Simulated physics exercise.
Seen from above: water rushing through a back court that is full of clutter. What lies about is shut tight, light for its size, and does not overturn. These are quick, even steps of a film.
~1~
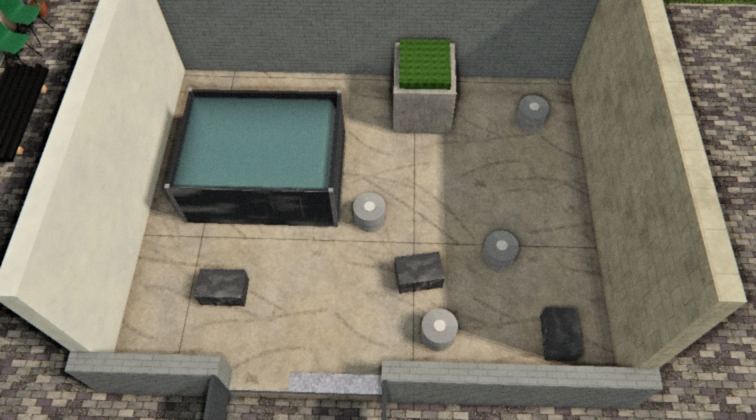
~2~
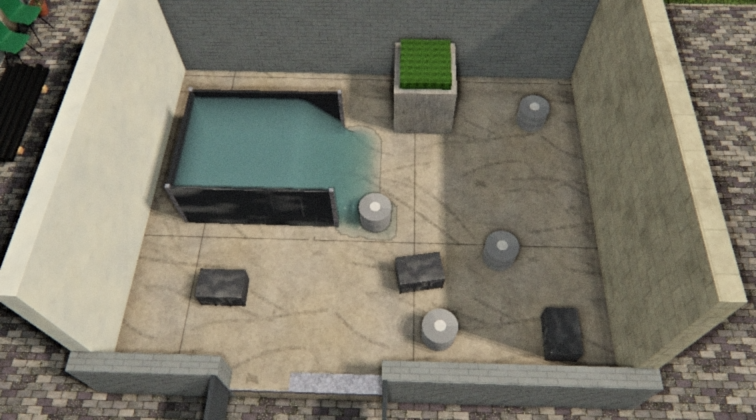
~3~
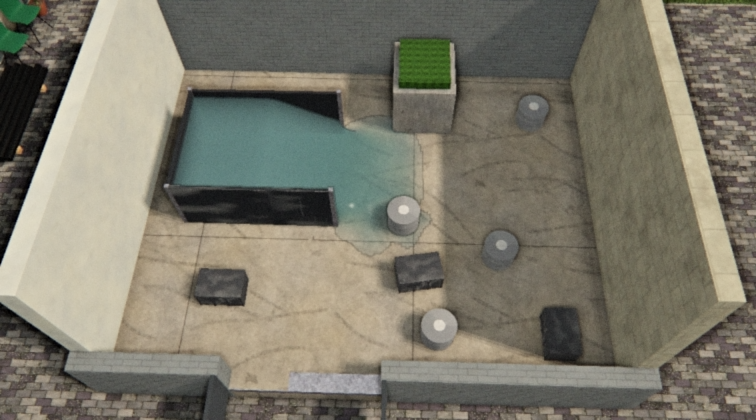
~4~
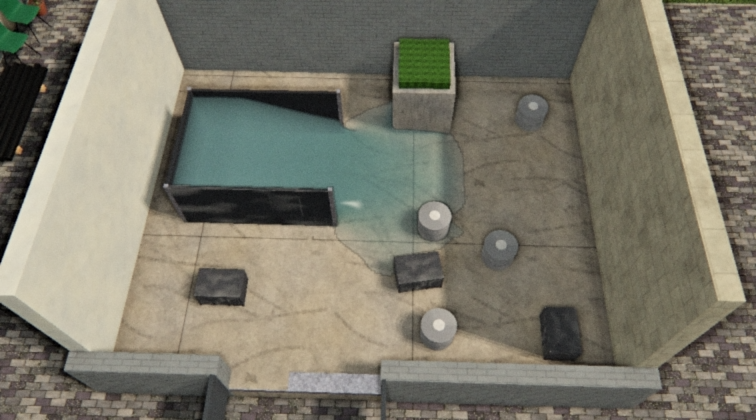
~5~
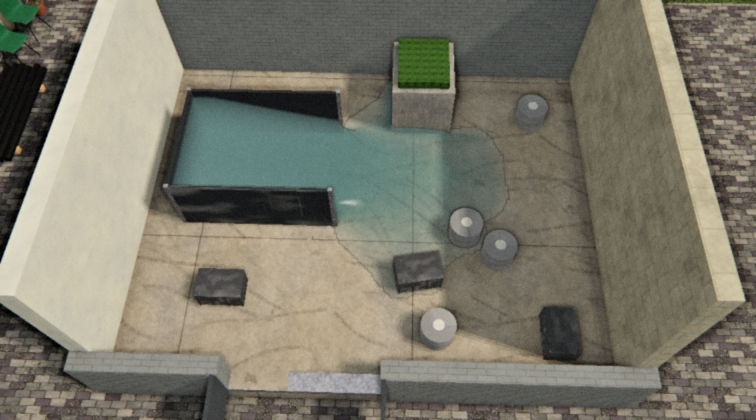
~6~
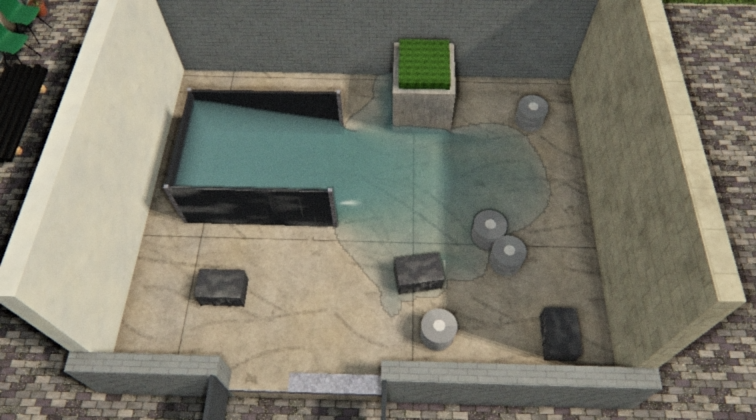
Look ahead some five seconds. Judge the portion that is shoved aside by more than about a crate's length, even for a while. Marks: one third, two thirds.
Share: Two thirds or more.
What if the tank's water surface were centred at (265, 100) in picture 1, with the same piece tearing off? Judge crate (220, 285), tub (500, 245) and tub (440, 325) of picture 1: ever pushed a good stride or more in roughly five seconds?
As listed: Never so far, swept aside, that far or more.
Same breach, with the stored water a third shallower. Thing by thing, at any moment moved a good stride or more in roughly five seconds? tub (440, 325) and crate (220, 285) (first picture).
In that order: Moved that far, not that far.
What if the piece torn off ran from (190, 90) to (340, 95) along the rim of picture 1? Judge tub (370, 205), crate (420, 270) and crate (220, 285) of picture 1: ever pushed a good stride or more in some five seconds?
As listed: Swept aside, yes, no.
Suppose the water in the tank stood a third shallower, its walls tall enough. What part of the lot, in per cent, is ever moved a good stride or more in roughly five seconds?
Some 70 per cent.
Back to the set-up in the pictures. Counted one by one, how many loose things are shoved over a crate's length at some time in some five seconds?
6 of them.
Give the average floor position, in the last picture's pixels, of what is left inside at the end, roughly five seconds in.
Close to (383, 266).
A moment on, 2 of 7 are well off their spots; 1 afloat.
Next, 4 of 7 are well off their spots; 4 afloat.
Later, 6 of 7 are well off their spots; 5 afloat.
In the end, 6 of 7 are well off their spots, and 6 have been at some point; 4 afloat.
